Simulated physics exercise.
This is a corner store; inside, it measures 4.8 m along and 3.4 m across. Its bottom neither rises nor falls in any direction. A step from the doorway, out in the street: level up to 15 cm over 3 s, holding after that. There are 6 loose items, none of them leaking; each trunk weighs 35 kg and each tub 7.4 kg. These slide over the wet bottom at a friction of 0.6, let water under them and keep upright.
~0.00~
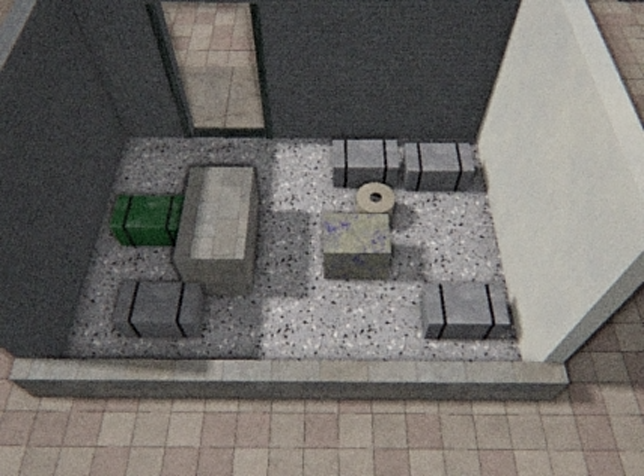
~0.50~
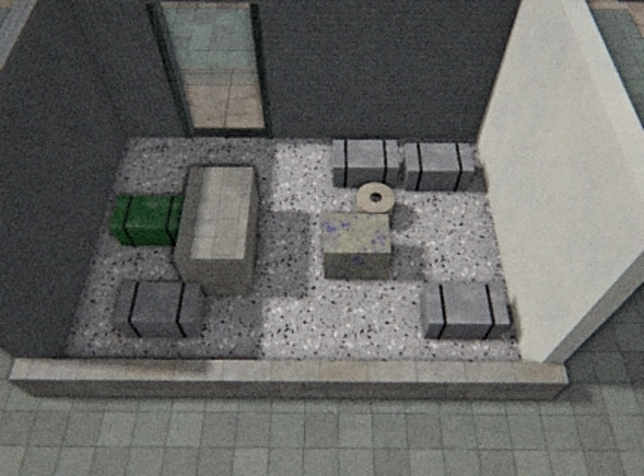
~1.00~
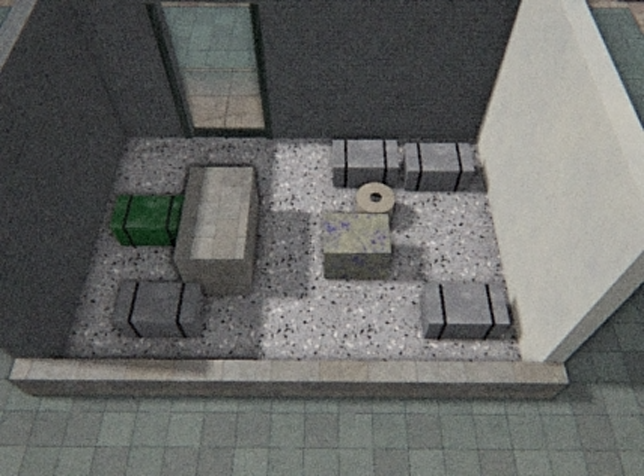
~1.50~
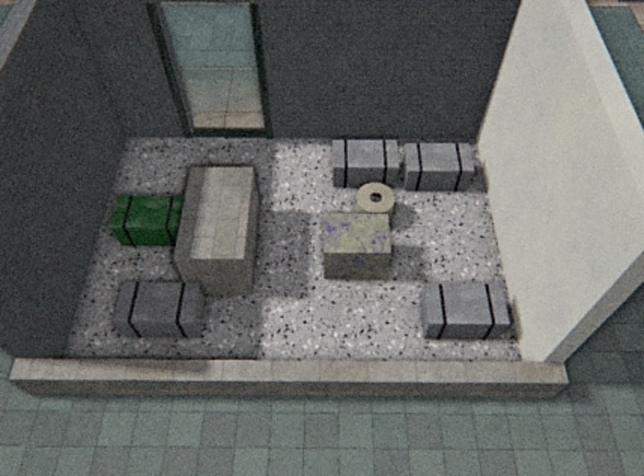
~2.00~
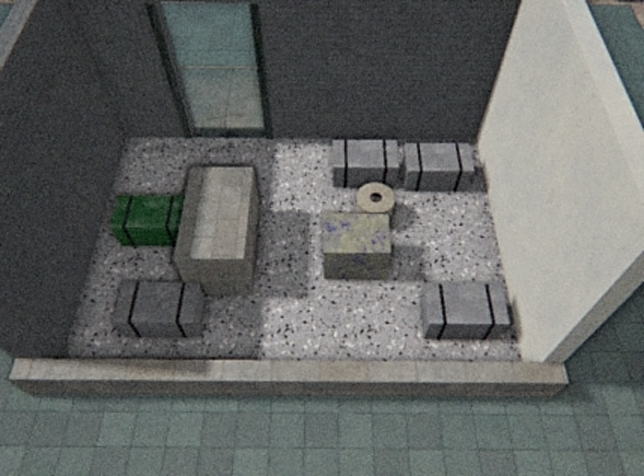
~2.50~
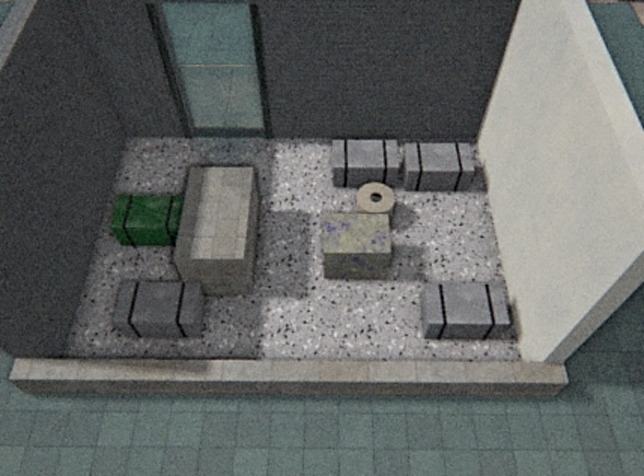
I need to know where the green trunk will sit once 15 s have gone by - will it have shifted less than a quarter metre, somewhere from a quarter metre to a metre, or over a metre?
Displacement: Negligible.
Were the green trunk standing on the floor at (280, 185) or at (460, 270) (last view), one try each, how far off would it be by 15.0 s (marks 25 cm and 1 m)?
Respectively, it sits tight and sits tight.
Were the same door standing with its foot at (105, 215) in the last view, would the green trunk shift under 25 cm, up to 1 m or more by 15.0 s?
Well, the green trunk doesn't really go anywhere.
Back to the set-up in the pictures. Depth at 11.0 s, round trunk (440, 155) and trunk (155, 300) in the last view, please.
Depths: Near 5 cm, then near 4 cm.
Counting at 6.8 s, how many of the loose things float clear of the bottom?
I get 0.
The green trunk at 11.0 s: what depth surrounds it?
6 cm, roughly.
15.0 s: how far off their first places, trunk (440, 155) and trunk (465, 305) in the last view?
They sit 0 cm and 0 cm away, in the order given.
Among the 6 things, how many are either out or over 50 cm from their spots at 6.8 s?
Tally: 1.
After 3.5 s the green trunk is near (149, 211), 0.0 m from its start, aground; 0 afloat.
After 6.8 s the green trunk is near (149, 211), 0.0 m from its start, aground; 0 afloat.
After 11.0 s the green trunk is near (149, 211), 0.0 m from its start, aground; 1 afloat.
After 15.0 s the green trunk is near (149, 211), 0.0 m from its start, aground; 1 afloat.
